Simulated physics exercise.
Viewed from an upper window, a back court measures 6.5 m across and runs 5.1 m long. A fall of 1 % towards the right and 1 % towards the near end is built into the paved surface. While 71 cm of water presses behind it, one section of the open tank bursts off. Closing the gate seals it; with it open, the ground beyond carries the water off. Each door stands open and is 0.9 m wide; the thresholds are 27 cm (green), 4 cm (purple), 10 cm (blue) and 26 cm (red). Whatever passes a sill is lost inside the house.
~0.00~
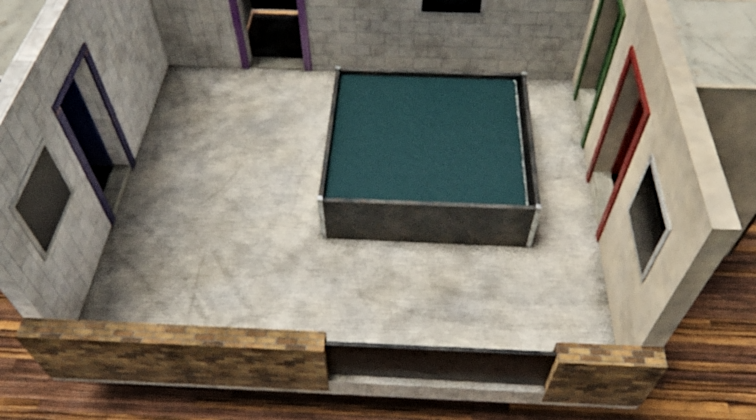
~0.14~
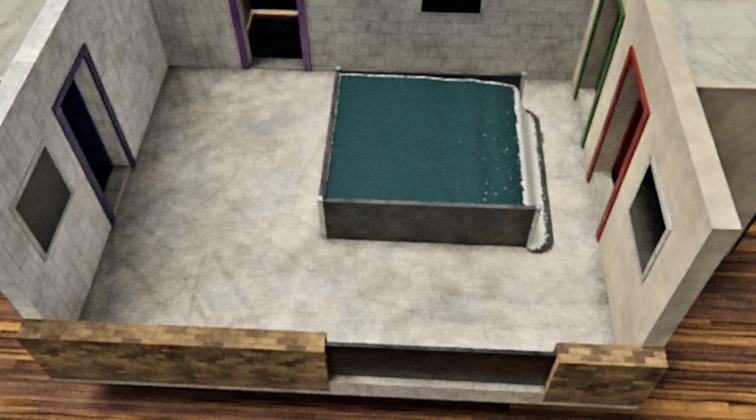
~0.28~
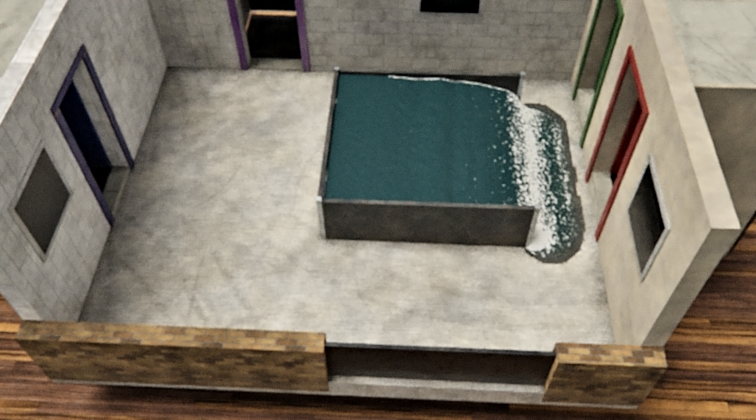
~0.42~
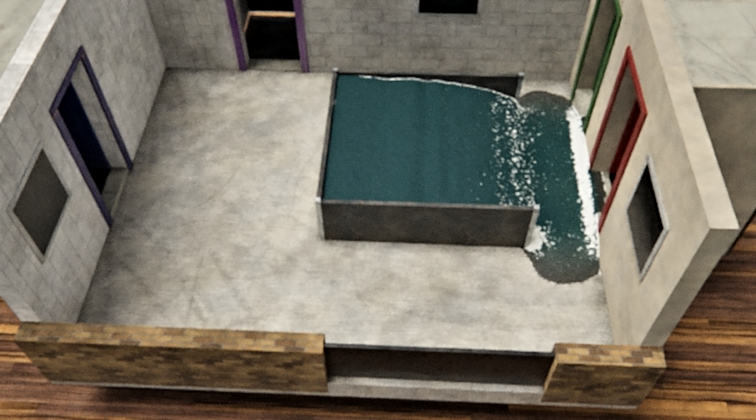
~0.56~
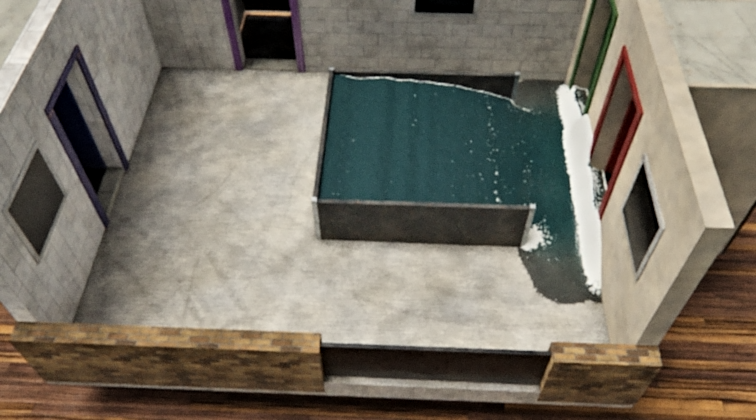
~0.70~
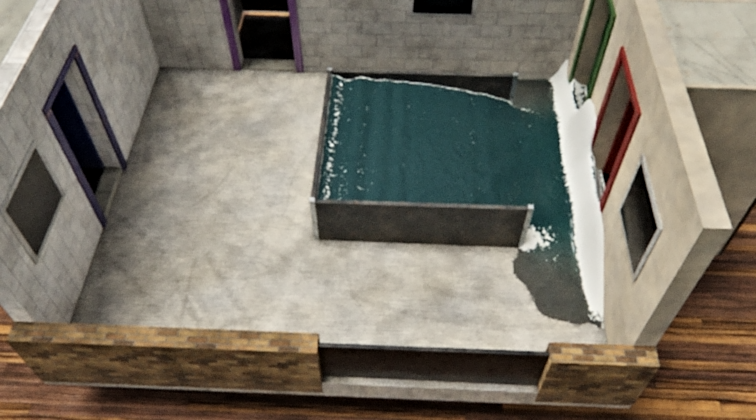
Walled court with an open tank losing its right side, dark green water pouring out and foaming white against the right wall.
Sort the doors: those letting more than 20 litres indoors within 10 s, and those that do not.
The green door is among those letting more in; the purple door is among those letting more in; the blue door is among those letting more in; the red door is among those letting more in.
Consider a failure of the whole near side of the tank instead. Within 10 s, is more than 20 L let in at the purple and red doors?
Result against the limit at purple: Limit broken; result at red: Limit held.
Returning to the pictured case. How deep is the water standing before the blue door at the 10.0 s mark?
11.0 cm or so.
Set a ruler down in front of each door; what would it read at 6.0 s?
Green 14 cm, purple 6 cm, blue 16 cm, red 16 cm.
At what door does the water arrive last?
It would be the blue one.
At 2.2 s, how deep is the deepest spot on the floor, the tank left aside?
54 cm or so.
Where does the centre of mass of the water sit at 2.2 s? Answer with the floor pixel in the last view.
The water is centred near (485, 183).
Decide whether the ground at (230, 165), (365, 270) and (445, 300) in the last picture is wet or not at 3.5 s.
First spot not yet wet, second submerged, third submerged.
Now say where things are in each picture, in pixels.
In the first frame, the open tank at (429, 136) is whole and still, 71 cm deep.
In the second frame, water pours out at (522, 164) and has run 1.3 m, to (533, 250); typically 9 cm deep outside, 71 cm at the open tank's back.
In the third frame, water pours out at (521, 165) and has run 1.5 m, to (555, 259); typically 13 cm deep outside, 71 cm at the open tank's back.
In the fourth frame, the front is at (597, 268), 1.8 m from the gap at (519, 167); 2.9 m2 of floor is under water; 71 cm left at the back of the open tank.
In the fifth frame, water pours out at (515, 166) and has run 2.2 m, to (598, 296); typically 19 cm deep outside, 70 cm at the open tank's back.
In the sixth frame, the front is at (600, 322), 2.5 m from the gap at (513, 167); 3.8 m2 of floor is under water; 63 cm left at the back of the open tank.
After 1.4 s water covers 20 % of the floor and is deepest (59 cm) near (560, 83); green door 47 cm at the sill, 59 L in, purple door not reached, blue door not reached, red door 56 cm at the sill, 130 L in.
After 2.2 s water covers 35 % of the floor and is deepest (54 cm) near (562, 90); green door 46 cm at the sill, 137 L in, purple door not reached, blue door not reached, red door 48 cm at the sill, 275 L in.
After 3.5 s water covers 75 % of the floor and is deepest (36 cm) near (607, 362); green door 31 cm at the sill, 212 L in, purple door 10 cm at the sill, 9 L in, blue door not reached, red door 30 cm at the sill, 355 L in.
After 6.0 s water covers 95 % of the floor and is deepest (23 cm) near (151, 302); green door 14 cm at the sill, 218 L in, purple door 6 cm at the sill, 33 L in, blue door 16 cm at the sill, 41 L in, red door 16 cm at the sill, 361 L in.
After 10.0 s water covers 100 % of the floor and is deepest (18 cm) near (410, 326); green door 13 cm at the sill, 218 L in, purple door 12 cm at the sill, 64 L in, blue door 11 cm at the sill, 61 L in, red door 14 cm at the sill, 361 L in.
